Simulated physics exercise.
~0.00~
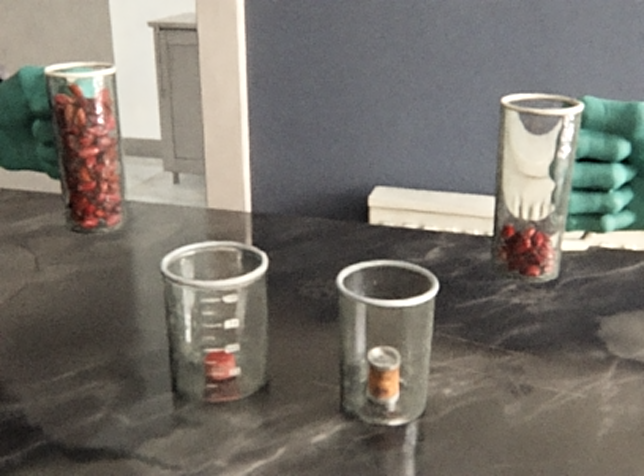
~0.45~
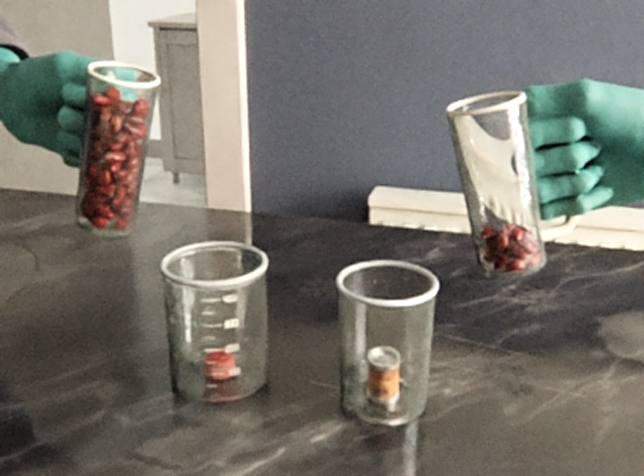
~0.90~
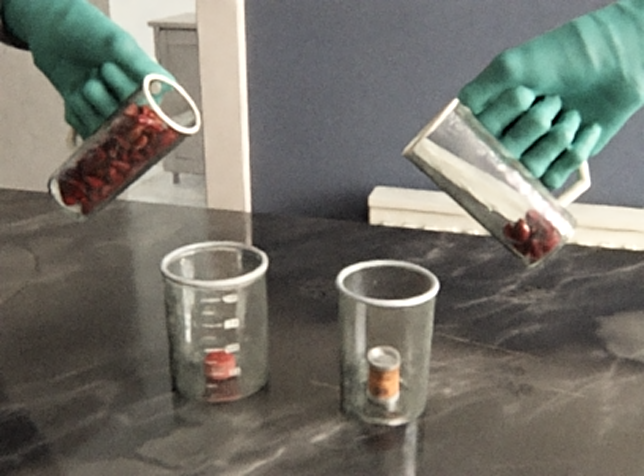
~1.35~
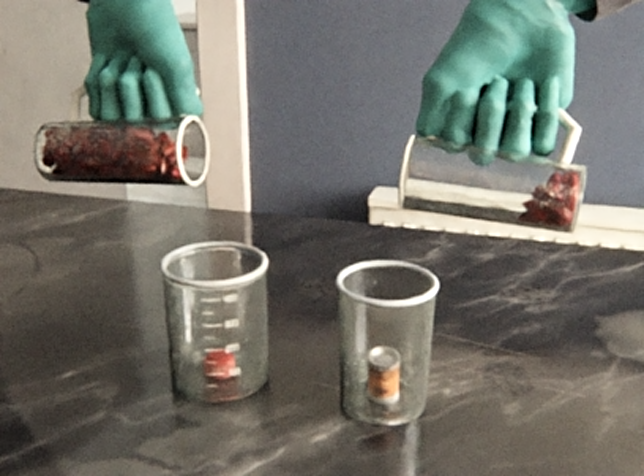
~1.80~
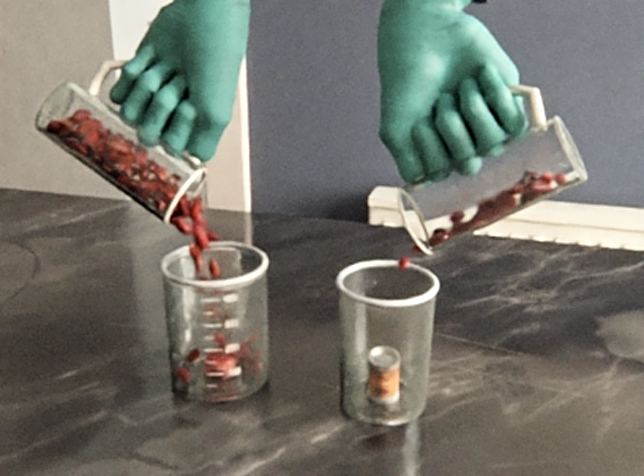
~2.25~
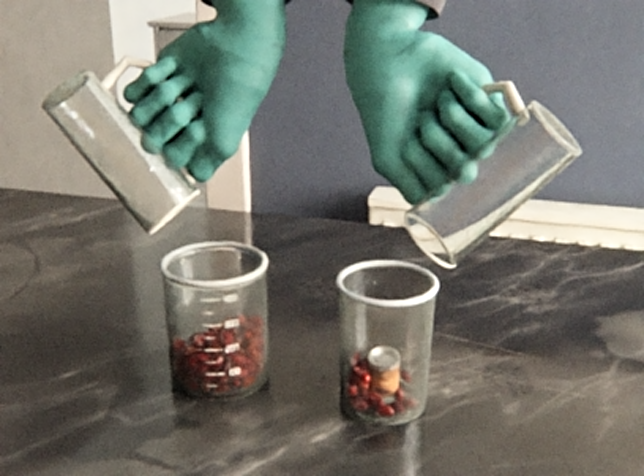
On a dark marbled tabletop, two clear glass beakers stand side by side, each with a small object upright at its bottom, a red one on the left and a silver and orange one on the right. Behind them, green-gloved hands hold two glass cups of loose red pieces, the left nearly full and the right holding only a little. The hands tilt the cups inward until they lie on their sides, then tip them further so the pieces tumble into the beakers. Both cups empty, leaving the left object buried while the right one still pokes out.
